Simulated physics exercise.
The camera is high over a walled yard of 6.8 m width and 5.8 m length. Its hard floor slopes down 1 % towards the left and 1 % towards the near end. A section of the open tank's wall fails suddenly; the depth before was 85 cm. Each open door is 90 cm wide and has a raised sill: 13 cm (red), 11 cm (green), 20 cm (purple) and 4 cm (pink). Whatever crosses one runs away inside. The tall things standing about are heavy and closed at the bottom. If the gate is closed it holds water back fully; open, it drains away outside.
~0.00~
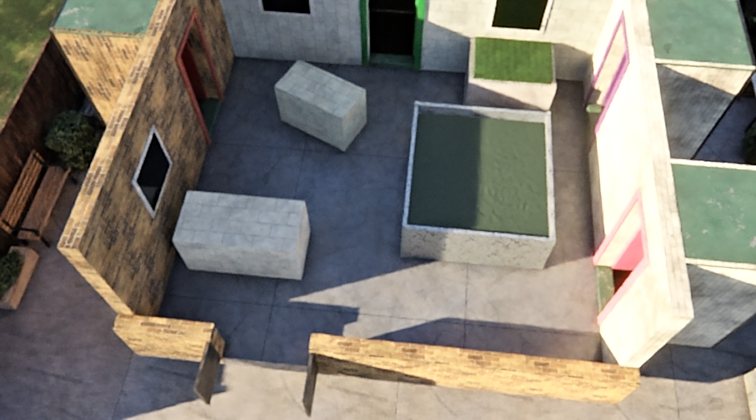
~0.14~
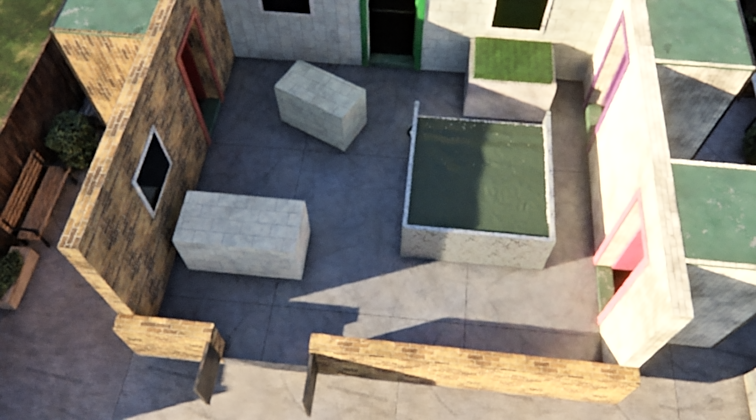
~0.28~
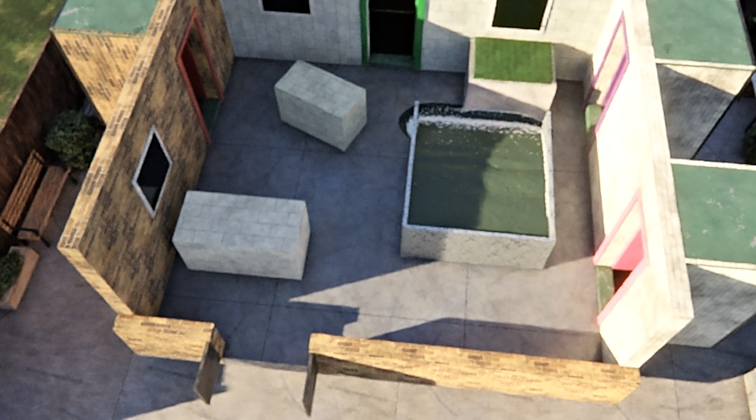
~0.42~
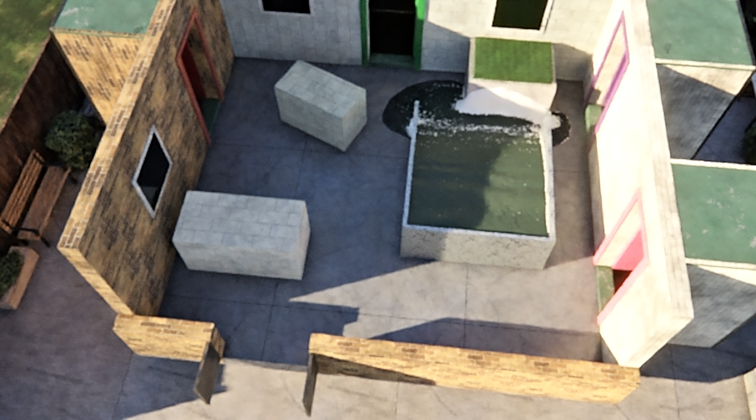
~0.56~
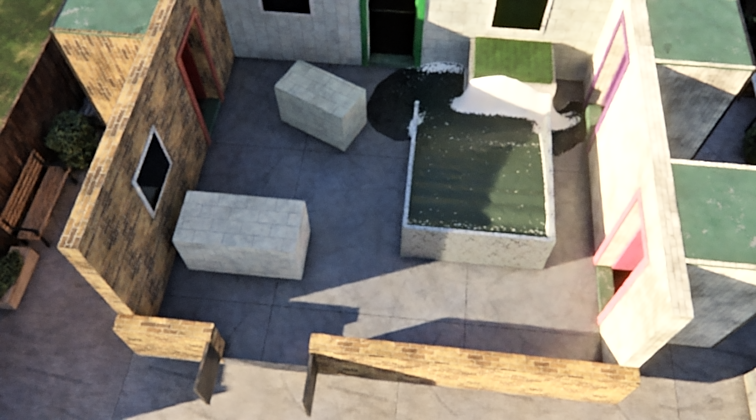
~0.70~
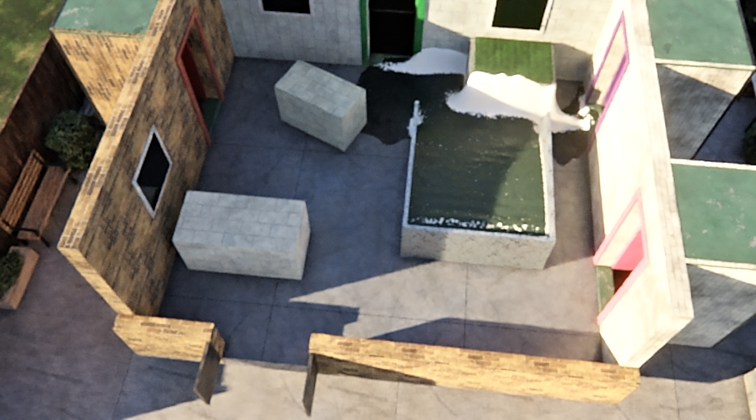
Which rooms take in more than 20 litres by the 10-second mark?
The water let in: At the red door it exceeds the limit; at the green door it exceeds the limit; at the purple door it goes over the limit; at the pink door it keeps below the limit.
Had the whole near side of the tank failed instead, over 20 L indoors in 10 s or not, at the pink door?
Then: Pink over.
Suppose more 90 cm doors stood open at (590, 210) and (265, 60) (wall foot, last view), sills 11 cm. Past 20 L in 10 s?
In turn: Not over, over.
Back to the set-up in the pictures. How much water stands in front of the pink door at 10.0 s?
About 4.5 cm.
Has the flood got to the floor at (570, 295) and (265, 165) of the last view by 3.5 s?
In turn: Flooded, flooded.
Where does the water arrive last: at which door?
The red one.
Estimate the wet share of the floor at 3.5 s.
Near 55 per cent is wet.
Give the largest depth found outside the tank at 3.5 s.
Up to some 42 cm.
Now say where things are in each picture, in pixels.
In the first frame, still water, 85 cm deep, in the open tank at (480, 170).
In the second frame, water pours out on the open tank's far side and has run 1.2 m, to (410, 134); typically 7 cm deep outside, 85 cm at the open tank's back.
In the third frame, the front is at (405, 118), 1.4 m from the gap on the open tank's far side; 1.5 m2 of floor is under water; 85 cm left at the back of the open tank.
In the fourth frame, the front is at (562, 117), 1.7 m from the gap on the open tank's far side; 2.6 m2 of floor is under water; 85 cm left at the back of the open tank.
In the fifth frame, water pours out on the open tank's far side and has run 2.2 m, to (585, 111); typically 13 cm deep outside, 78 cm at the open tank's back.
In the sixth frame, the front is at (374, 67), 2.6 m from the gap on the open tank's far side; 4.5 m2 of floor is under water; 72 cm left at the back of the open tank.
After 1.4 s water covers 25 % of the floor and is deepest (59 cm) near (500, 128); red door not reached, green door 34 cm at the sill, 56 L in, purple door 21 cm at the sill, 56 L in, pink door not reached.
After 2.2 s water covers 40 % of the floor and is deepest (48 cm) near (236, 57); red door 12 cm at the sill, 0 L in, green door 34 cm at the sill, 184 L in, purple door 31 cm at the sill, 156 L in, pink door 2 cm at the sill, 0 L in.
After 3.5 s water covers 55 % of the floor and is deepest (42 cm) near (263, 59); red door 19 cm at the sill, 17 L in, green door 21 cm at the sill, 320 L in, purple door 22 cm at the sill, 231 L in, pink door 3 cm at the sill, 0 L in.
After 6.0 s water covers 90 % of the floor and is deepest (24 cm) near (241, 72); red door 14 cm at the sill, 36 L in, green door 17 cm at the sill, 379 L in, purple door 16 cm at the sill, 240 L in, pink door 5 cm at the sill, 1 L in.
After 10.0 s water covers 95 % of the floor and is deepest (23 cm) near (153, 334); red door 10 cm at the sill, 43 L in, green door 13 cm at the sill, 407 L in, purple door 8 cm at the sill, 241 L in, pink door 4 cm at the sill, 7 L in.
